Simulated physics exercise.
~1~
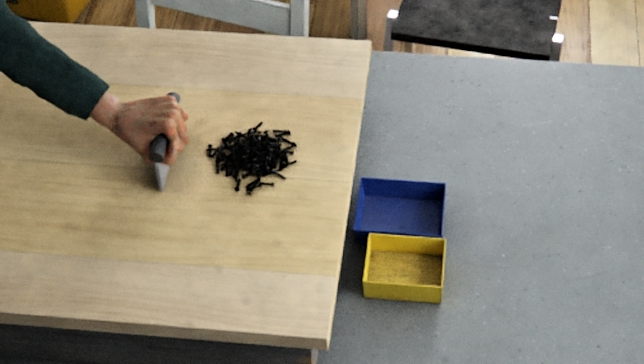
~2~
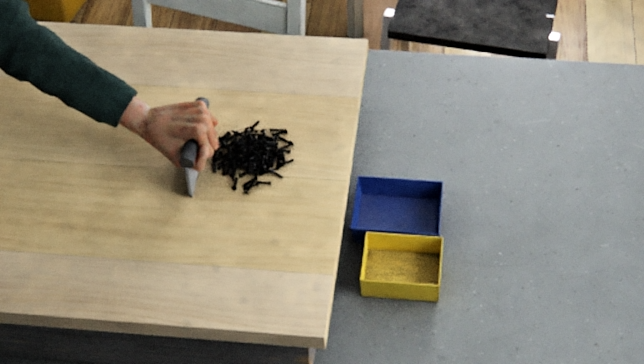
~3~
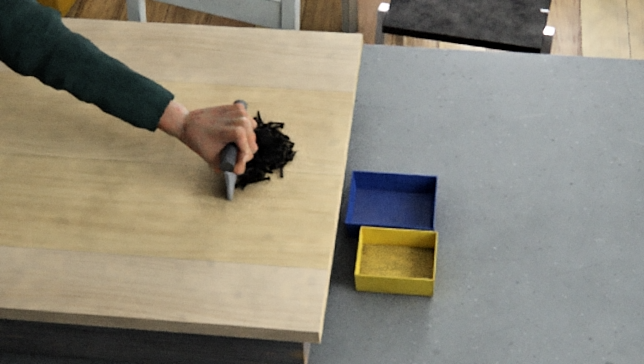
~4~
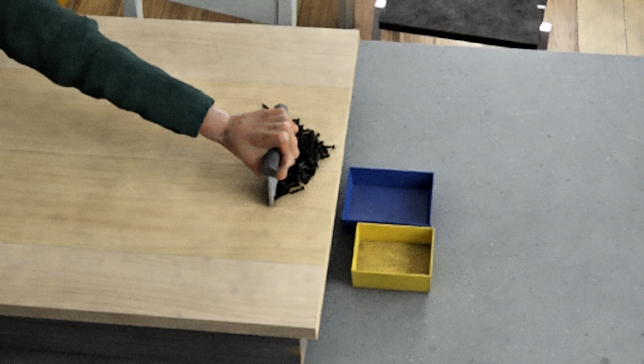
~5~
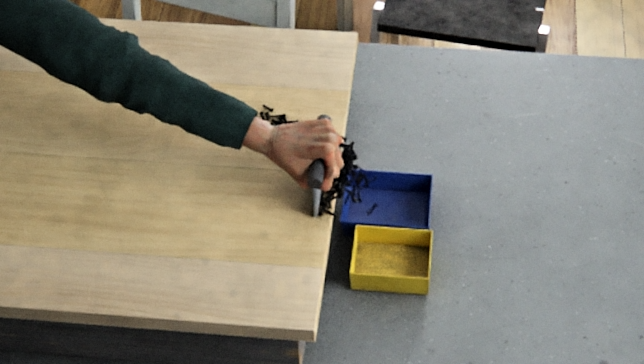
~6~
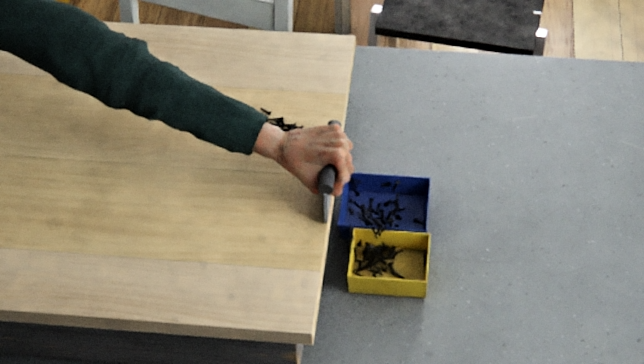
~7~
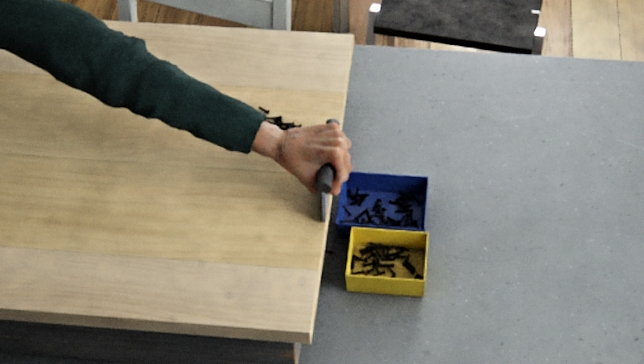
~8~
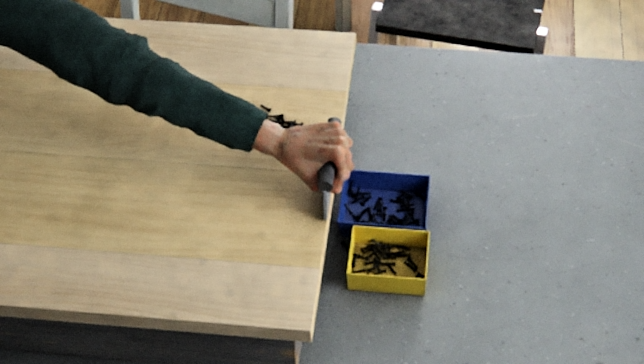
The clip opens on a pale wooden tabletop where a hand in a dark green sleeve holds a scraper to the left of a loose pile of small black screws, with a blue tin and a yellow tin sitting below the table's right edge. The hand slides the scraper right until it meets the pile. It keeps pushing, bunching the screws and carrying them toward the edge. As the scraper nears the edge, screws begin spilling over toward the blue tin. The hand stops at the edge, and more drop into both tins. Finally, screws lie in each tin while some remain on the tabletop behind the hand.
